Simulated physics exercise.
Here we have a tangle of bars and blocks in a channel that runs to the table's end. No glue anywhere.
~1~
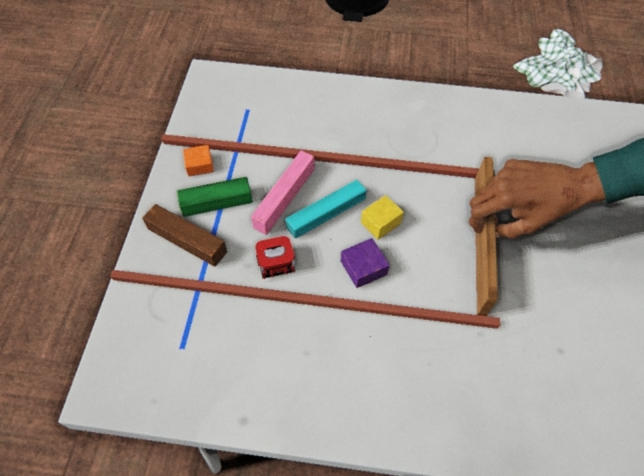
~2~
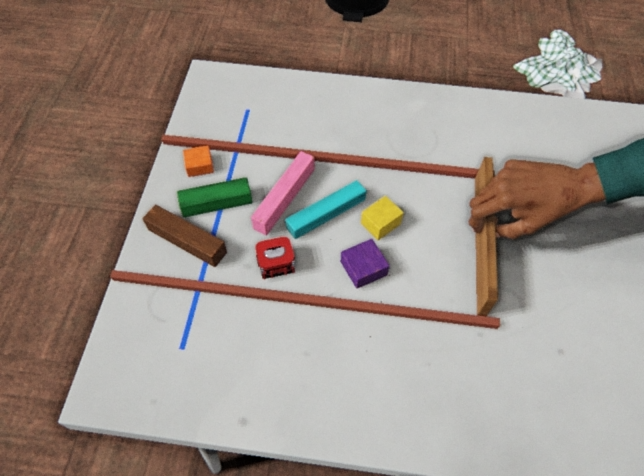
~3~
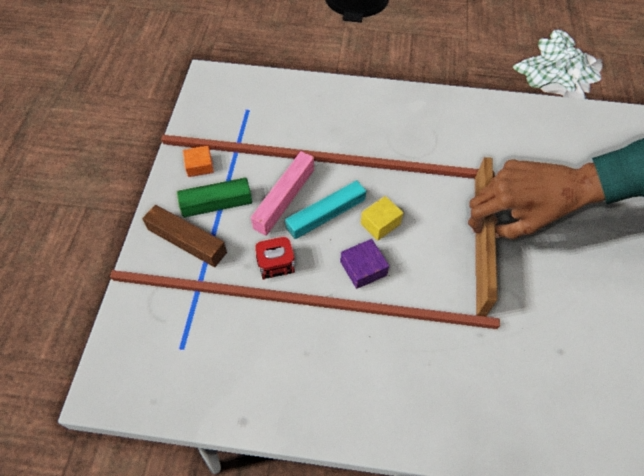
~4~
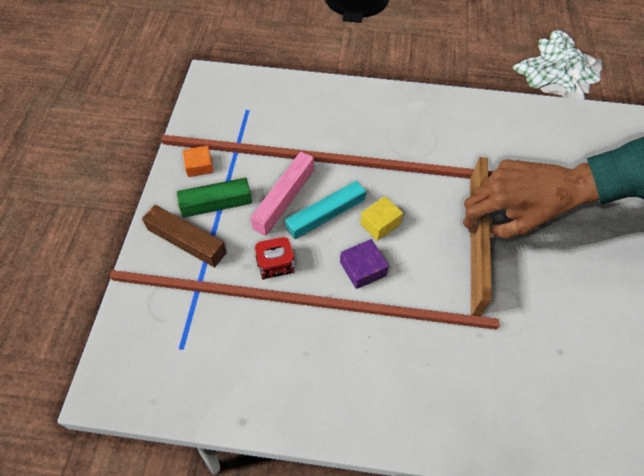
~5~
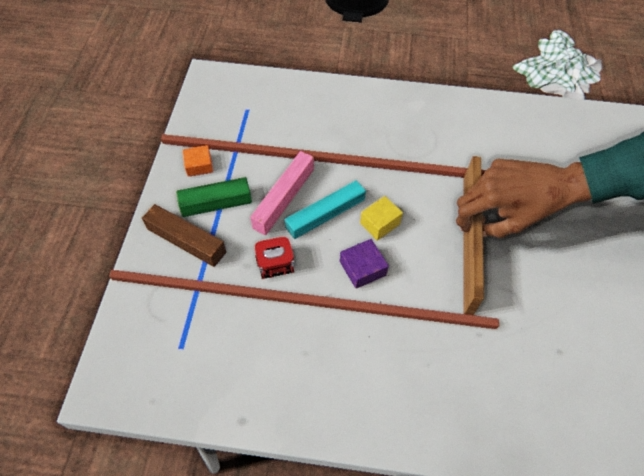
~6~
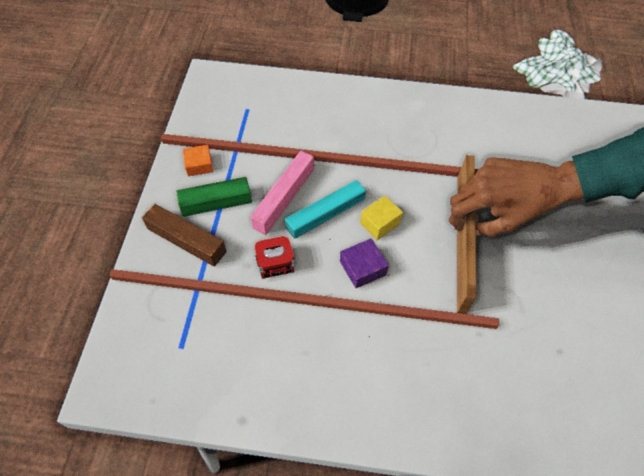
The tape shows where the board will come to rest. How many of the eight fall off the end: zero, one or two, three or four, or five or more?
As it turns out, the number that fall off is one or two.
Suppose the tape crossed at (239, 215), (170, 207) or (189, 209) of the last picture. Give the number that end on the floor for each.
Try by try, 0, 5 and 3.
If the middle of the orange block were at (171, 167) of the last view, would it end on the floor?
It drops off.
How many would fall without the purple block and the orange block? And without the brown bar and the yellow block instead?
0 in the first case, 0 in the second.
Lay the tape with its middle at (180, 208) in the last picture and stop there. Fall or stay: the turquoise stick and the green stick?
The turquoise stick survives, the green stick falls.
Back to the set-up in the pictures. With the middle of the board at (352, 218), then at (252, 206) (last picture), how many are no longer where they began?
At the one place 3, at the other 8.
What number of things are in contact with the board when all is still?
In contact: 3.
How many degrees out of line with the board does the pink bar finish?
Near 25 degrees.
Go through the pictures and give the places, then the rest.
In the first picture, orange block (198, 161); brown bar (185, 235); green stick (215, 197); board (485, 233); tape (219, 213).
In the second picture, brown bar (185, 235); turquoise stick (327, 209).
In the third picture, green stick (215, 197); red case (275, 258).
In the fourth picture, orange block (198, 162); pink bar (284, 193).
In the fifth picture, brown bar (184, 235); board (473, 232).
In the sixth picture, orange block (198, 161); brown bar (184, 235); green stick (215, 197); board (466, 231); tape (219, 213).
Soon after, none off yet; orange block at rest near (198, 161); brown bar at rest near (184, 235); green stick at rest near (215, 197).
Then, none off yet; orange block moved a little near (188, 155); brown bar moved a little near (140, 227); green stick moved a little near (193, 182).
At rest, the number that fall off is one or two; fallen, brown bar.
